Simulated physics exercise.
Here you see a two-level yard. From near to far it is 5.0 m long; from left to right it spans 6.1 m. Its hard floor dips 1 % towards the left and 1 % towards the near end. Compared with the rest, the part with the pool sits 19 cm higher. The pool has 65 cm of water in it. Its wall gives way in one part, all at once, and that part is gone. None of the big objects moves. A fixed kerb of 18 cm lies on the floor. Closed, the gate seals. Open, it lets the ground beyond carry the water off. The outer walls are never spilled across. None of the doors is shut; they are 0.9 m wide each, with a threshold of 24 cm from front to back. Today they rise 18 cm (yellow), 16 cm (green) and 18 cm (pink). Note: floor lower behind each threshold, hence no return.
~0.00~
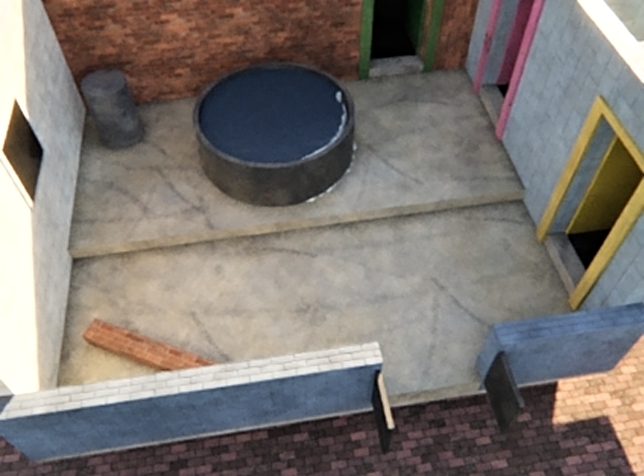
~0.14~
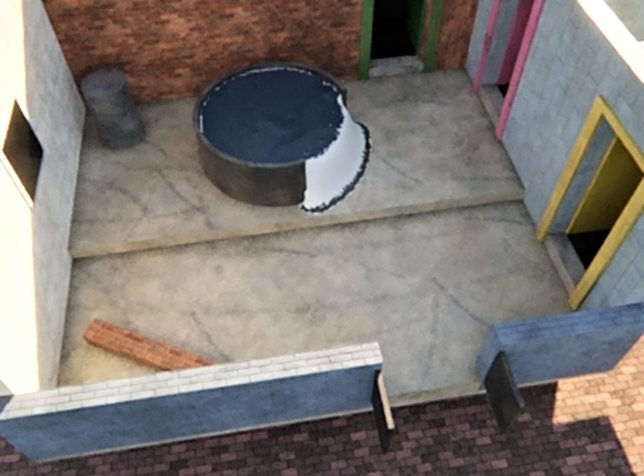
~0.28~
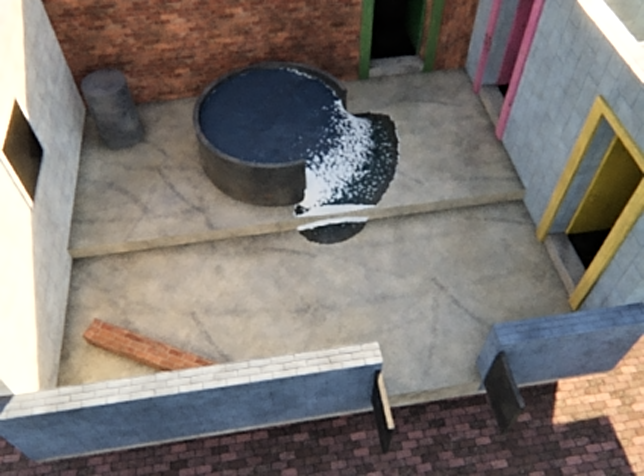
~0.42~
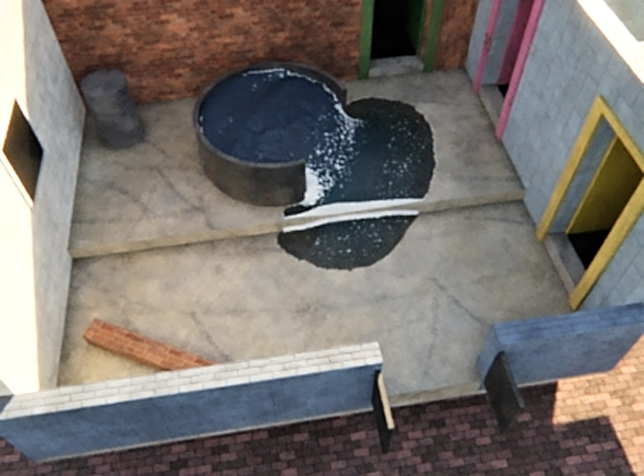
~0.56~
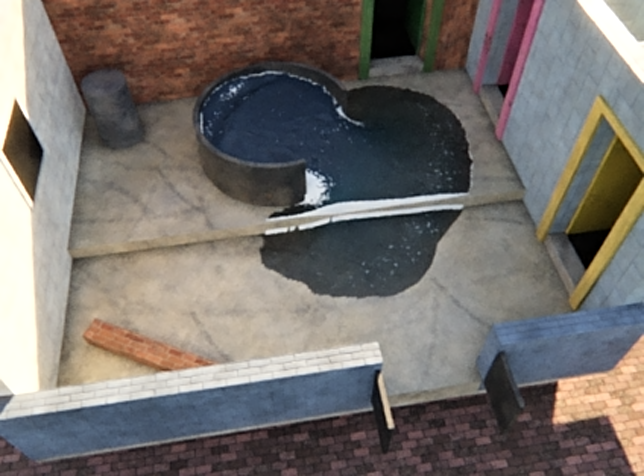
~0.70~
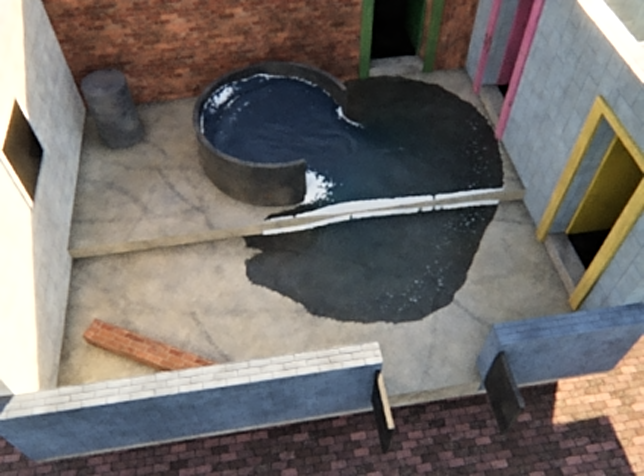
To begin with, a round pool stands full and still in a walled, two-level yard. Its right side gives way, and white, foaming water bursts through the gap and drops over the step. The dark sheet then widens across both levels, spreading rightward and nearer, while the pool's level sinks.
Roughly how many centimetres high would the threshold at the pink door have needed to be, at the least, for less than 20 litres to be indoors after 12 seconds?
At least 15 cm or so.
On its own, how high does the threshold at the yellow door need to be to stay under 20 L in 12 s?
The yellow one would have to be about 21 cm high.
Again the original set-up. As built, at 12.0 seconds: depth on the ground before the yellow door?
6.5 cm.
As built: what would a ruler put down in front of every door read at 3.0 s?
Door by door in cm - yellow 24, green 8, pink 13.
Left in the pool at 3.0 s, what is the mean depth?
Averaged depth comes out at about 18 cm.
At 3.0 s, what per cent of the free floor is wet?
Close to 50 per cent of it is wet.
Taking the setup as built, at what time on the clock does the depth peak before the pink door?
I'd say near 2.0 seconds.
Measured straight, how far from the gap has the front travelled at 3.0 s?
Near 4.0 metres, give or take.
After 1.4 s water covers 45 % of the floor, deepest (28 cm) near (509, 176); 18 cm at the pink door, 0 litres in over its 18 cm threshold.
After 3.0 s water covers 50 % of the floor, deepest (32 cm) near (581, 344); 13 cm at the pink door, 7 litres in over its 18 cm threshold.
After 12.0 s water covers 75 % of the floor, deepest (18 cm) near (53, 426); 1 cm at the pink door, 7 litres in over its 18 cm threshold.
At the pink door as built, the water arrived by 0.8 s and peaked near 22 cm at 2.0 s.
With a threshold of 12.5 cm, 40 litres would have come in within the 12 s; with 17 cm, 11 litres. So under 20 litres takes about 15 cm.
